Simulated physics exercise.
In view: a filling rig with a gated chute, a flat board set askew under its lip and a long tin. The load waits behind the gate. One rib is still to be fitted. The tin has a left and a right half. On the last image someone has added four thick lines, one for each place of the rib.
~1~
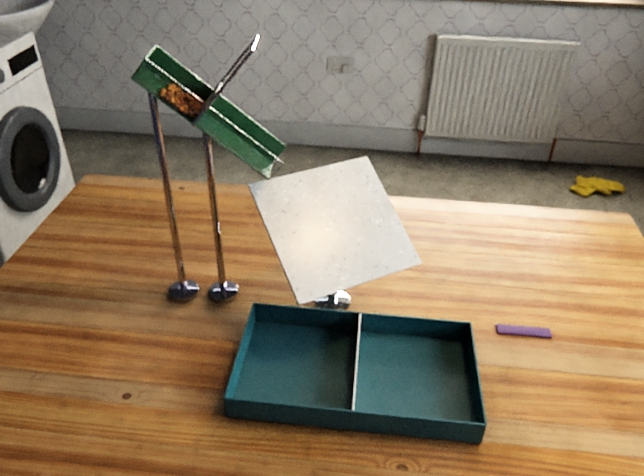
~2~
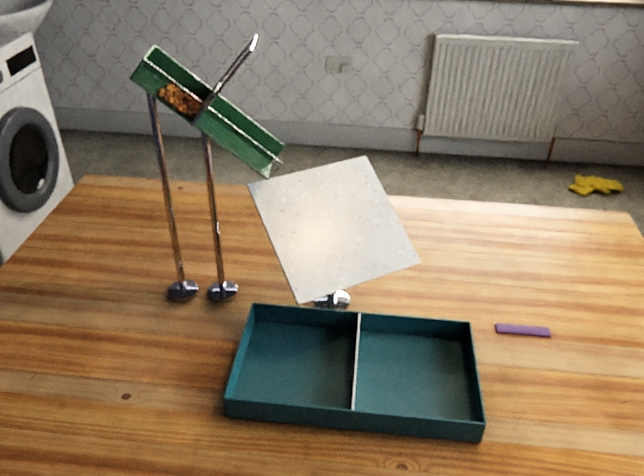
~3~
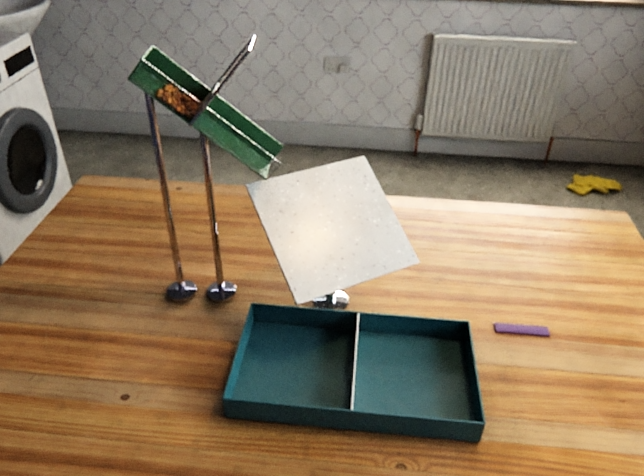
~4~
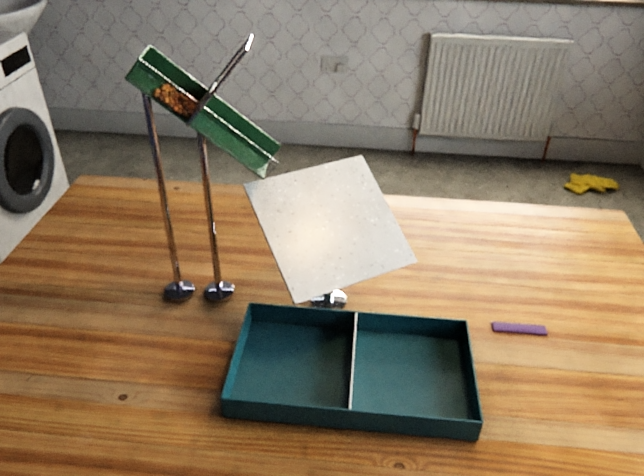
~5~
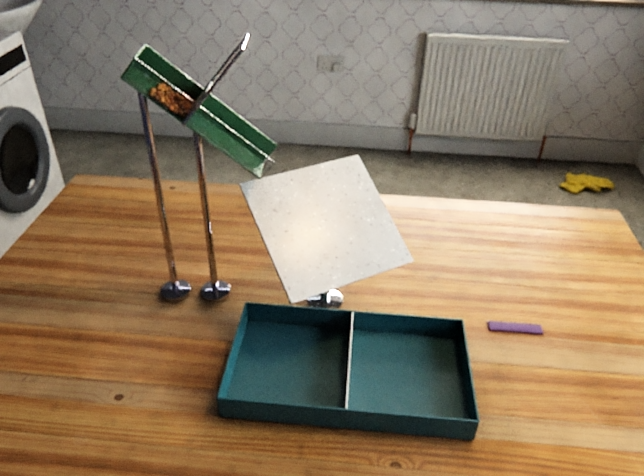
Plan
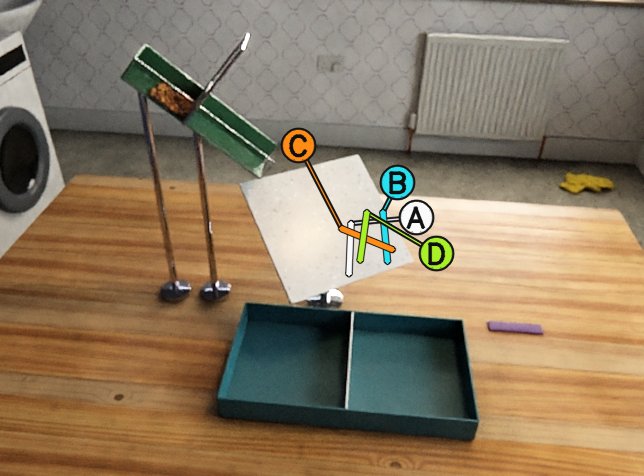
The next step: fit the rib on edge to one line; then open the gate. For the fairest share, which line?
The best line is A.
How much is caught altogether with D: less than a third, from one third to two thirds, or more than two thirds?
Line D gives more than two thirds.
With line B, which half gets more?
More lands on the right.
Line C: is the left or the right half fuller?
More lands on the right.
On the marked copy, line A from (351, 223) to (349, 273); line B from (382, 212) to (387, 261); line C from (341, 228) to (392, 249); line D from (366, 212) to (360, 260).
For line A, of what is caught, about two thirds in the left half, about a third in the right.
For line B, of what is caught, none in the left half, all in the right.
For line C, of what is caught, a stray few in the left half, nearly all in the right.
For line D, of what is caught, a small part in the left half, nearly all in the right.
